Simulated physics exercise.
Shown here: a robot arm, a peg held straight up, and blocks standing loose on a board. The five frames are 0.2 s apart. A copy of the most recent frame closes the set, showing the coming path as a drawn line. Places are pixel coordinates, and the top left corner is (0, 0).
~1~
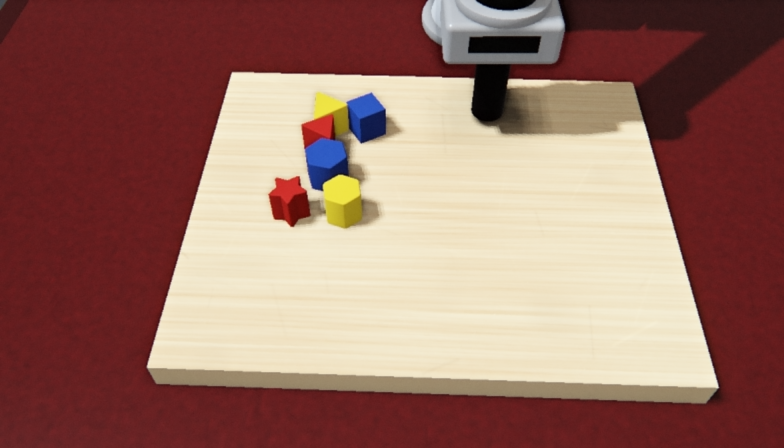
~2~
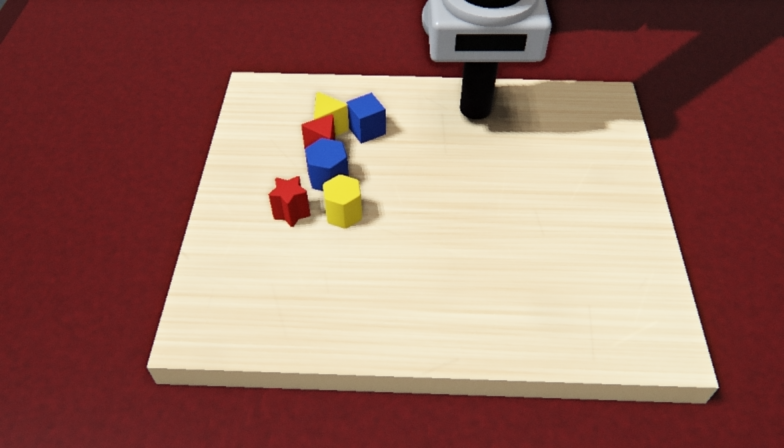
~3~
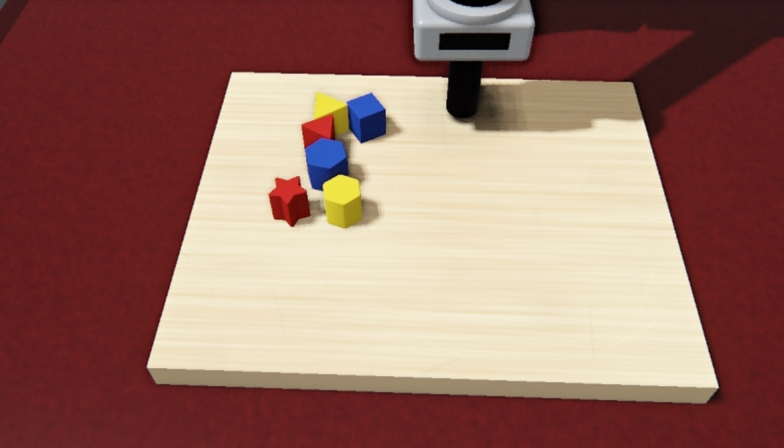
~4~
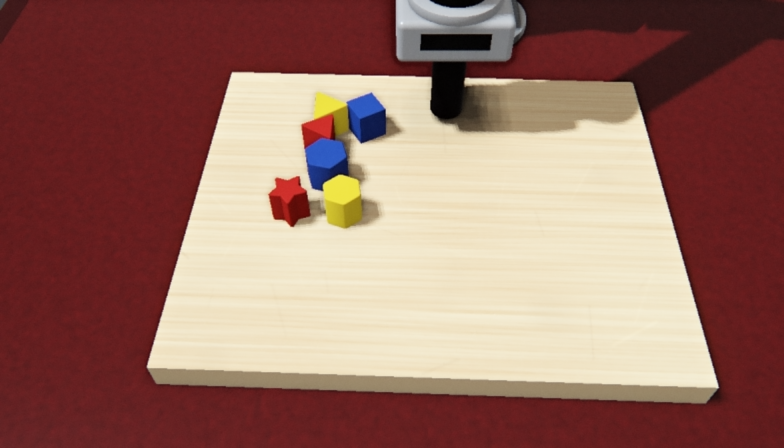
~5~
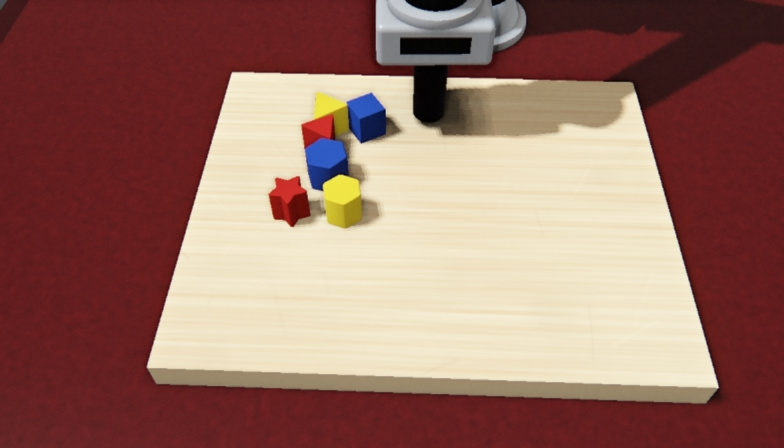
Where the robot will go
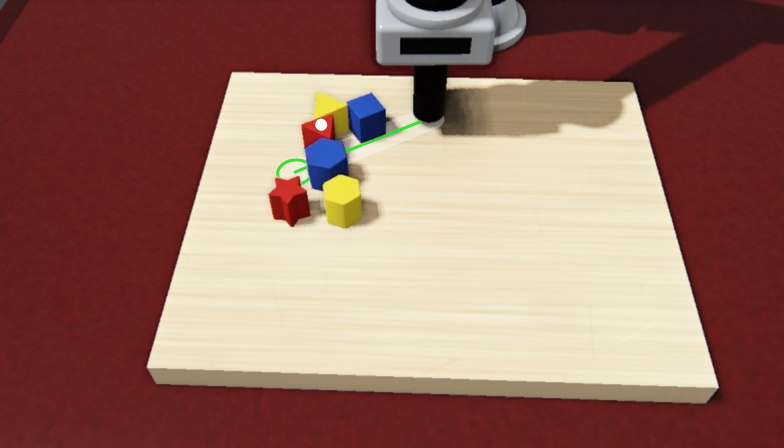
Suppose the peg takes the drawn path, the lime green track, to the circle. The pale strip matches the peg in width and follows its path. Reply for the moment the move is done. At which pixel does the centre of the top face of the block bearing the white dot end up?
The centre of its top will be at (277, 130).
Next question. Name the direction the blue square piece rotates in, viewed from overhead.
Short answer: Clockwise.
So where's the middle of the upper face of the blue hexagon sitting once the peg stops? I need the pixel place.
It will likely be found at (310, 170).
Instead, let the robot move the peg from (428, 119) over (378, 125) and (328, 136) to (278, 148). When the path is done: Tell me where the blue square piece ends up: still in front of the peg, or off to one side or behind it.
The peg pushes it to the end.
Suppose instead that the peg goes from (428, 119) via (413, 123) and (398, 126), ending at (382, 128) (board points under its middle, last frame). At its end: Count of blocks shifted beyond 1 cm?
Two blocks.
The drawn path runs straight from (428, 119) to (295, 172); the dot is on the red triangular piece.
On the path given first. One third of the way, peg at (385, 129); yellow triangular piece at (320, 103), turned 20° anticlockwise; blue square piece at (354, 104), turned 35° clockwise.
Two thirds of the way, peg at (340, 147); red triangular piece at (309, 127), turned 15° anticlockwise; yellow triangular piece at (303, 97); blue square piece at (329, 107), turned 85° clockwise.
At the end, peg at (294, 166); red triangular piece at (277, 130), turned 50° clockwise; blue hexagon at (312, 169), turned 45° anticlockwise; yellow triangular piece at (303, 96); blue square piece at (329, 107), turned 85° clockwise.
